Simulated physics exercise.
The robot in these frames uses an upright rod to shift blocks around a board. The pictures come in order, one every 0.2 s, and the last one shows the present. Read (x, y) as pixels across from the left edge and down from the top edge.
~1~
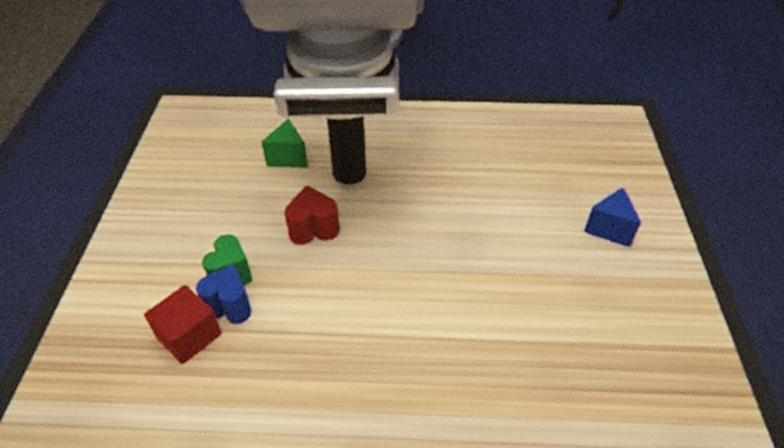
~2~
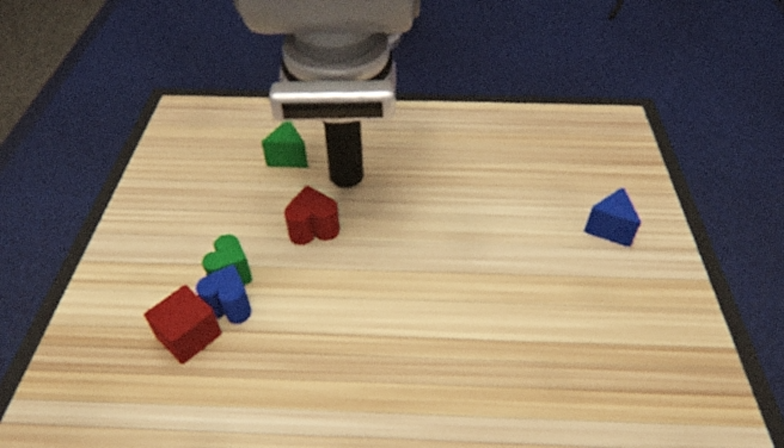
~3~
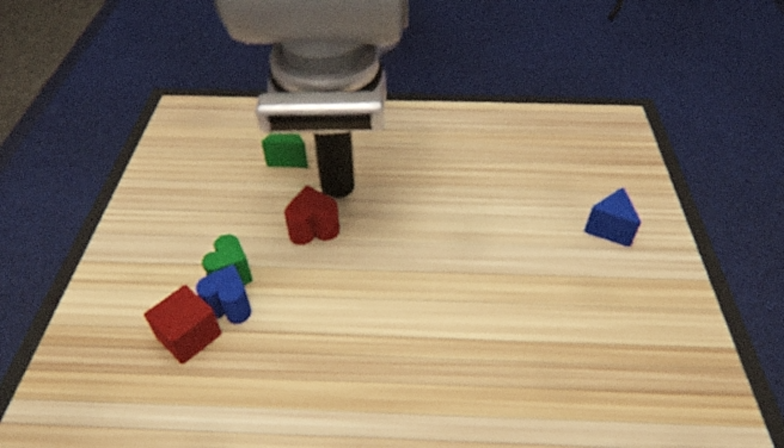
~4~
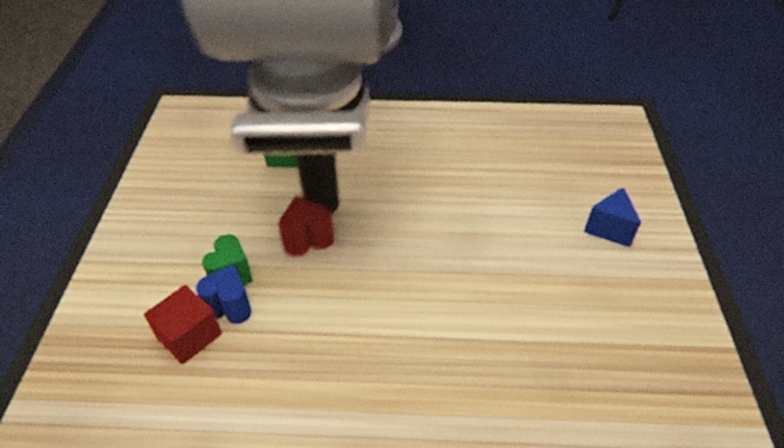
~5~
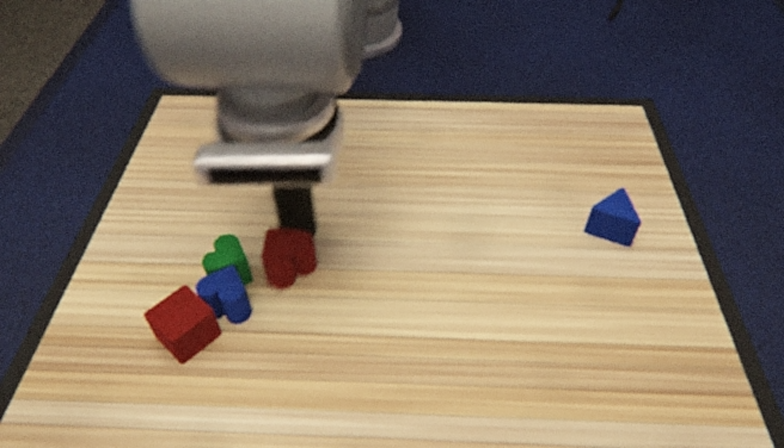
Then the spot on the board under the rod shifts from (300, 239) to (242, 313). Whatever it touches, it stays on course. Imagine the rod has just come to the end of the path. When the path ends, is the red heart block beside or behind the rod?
Yes, I think so.
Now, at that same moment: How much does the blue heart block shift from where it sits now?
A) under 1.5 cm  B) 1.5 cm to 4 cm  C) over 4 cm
B - 1.5 cm to 4 cm.
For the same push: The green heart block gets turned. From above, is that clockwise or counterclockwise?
Overhead view: Clockwise.
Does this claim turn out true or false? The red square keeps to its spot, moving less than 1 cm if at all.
False - the claim does not hold.
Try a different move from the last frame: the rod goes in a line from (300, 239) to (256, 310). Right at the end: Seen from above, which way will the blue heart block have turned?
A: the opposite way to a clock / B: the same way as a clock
My pick is B.
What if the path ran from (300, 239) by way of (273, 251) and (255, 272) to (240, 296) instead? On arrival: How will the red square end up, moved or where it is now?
That block slides.
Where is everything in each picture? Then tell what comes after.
Rod's lower end at (350, 173); red square at (178, 312); blue heart block at (222, 284); green heart block at (224, 252); red heart block at (310, 204), in the first frame.
Rod at (347, 176); blocks still, in the second frame.
Rod at (338, 186); blocks still, in the third frame.
Rod at (322, 204); red heart block at (303, 215), in the fourth frame.
Rod at (299, 230); red square at (178, 312); blue heart block at (222, 284); green heart block at (224, 252); red heart block at (284, 244), in the fifth frame.
The first path, step by step. Halfway along, rod at (270, 266); red heart block at (264, 284), turned 15° anticlockwise.
At the end, rod at (239, 304); red square at (157, 325); blue heart block at (193, 295), turned 15° clockwise; green heart block at (215, 255), turned 35° clockwise; red heart block at (261, 315), turned 55° anticlockwise.
